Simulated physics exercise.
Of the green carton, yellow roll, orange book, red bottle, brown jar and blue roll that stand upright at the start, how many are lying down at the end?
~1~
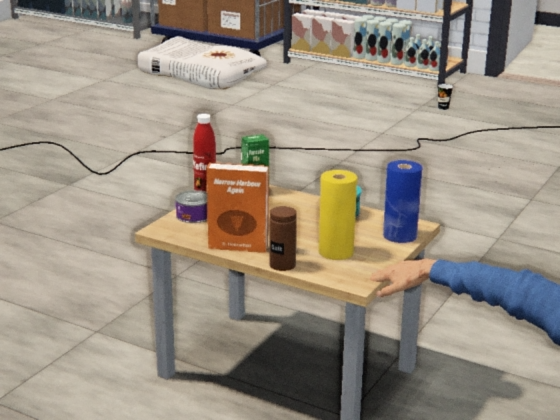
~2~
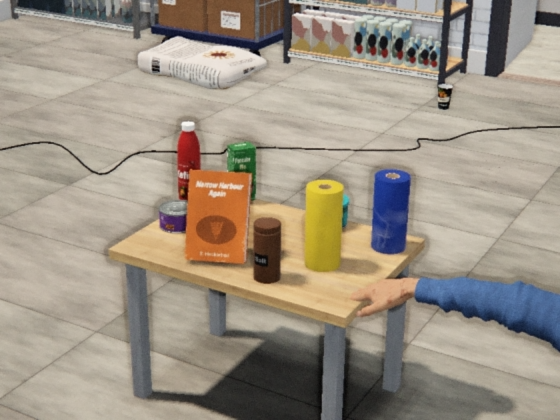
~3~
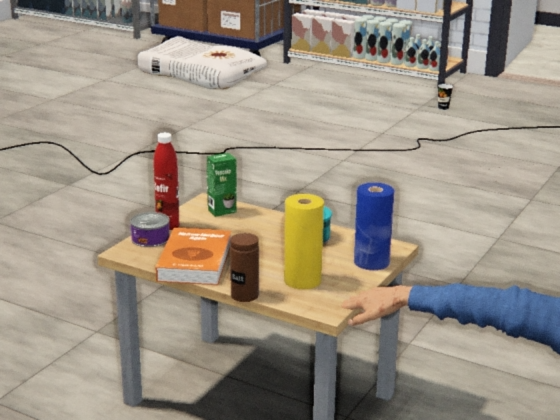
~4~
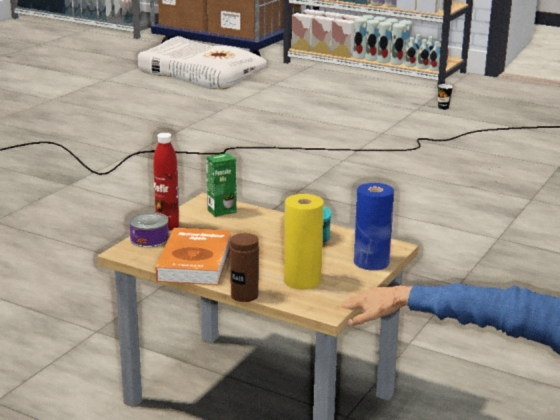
Only one of them is lying down at the end, the orange book, which has fallen flat on the table.
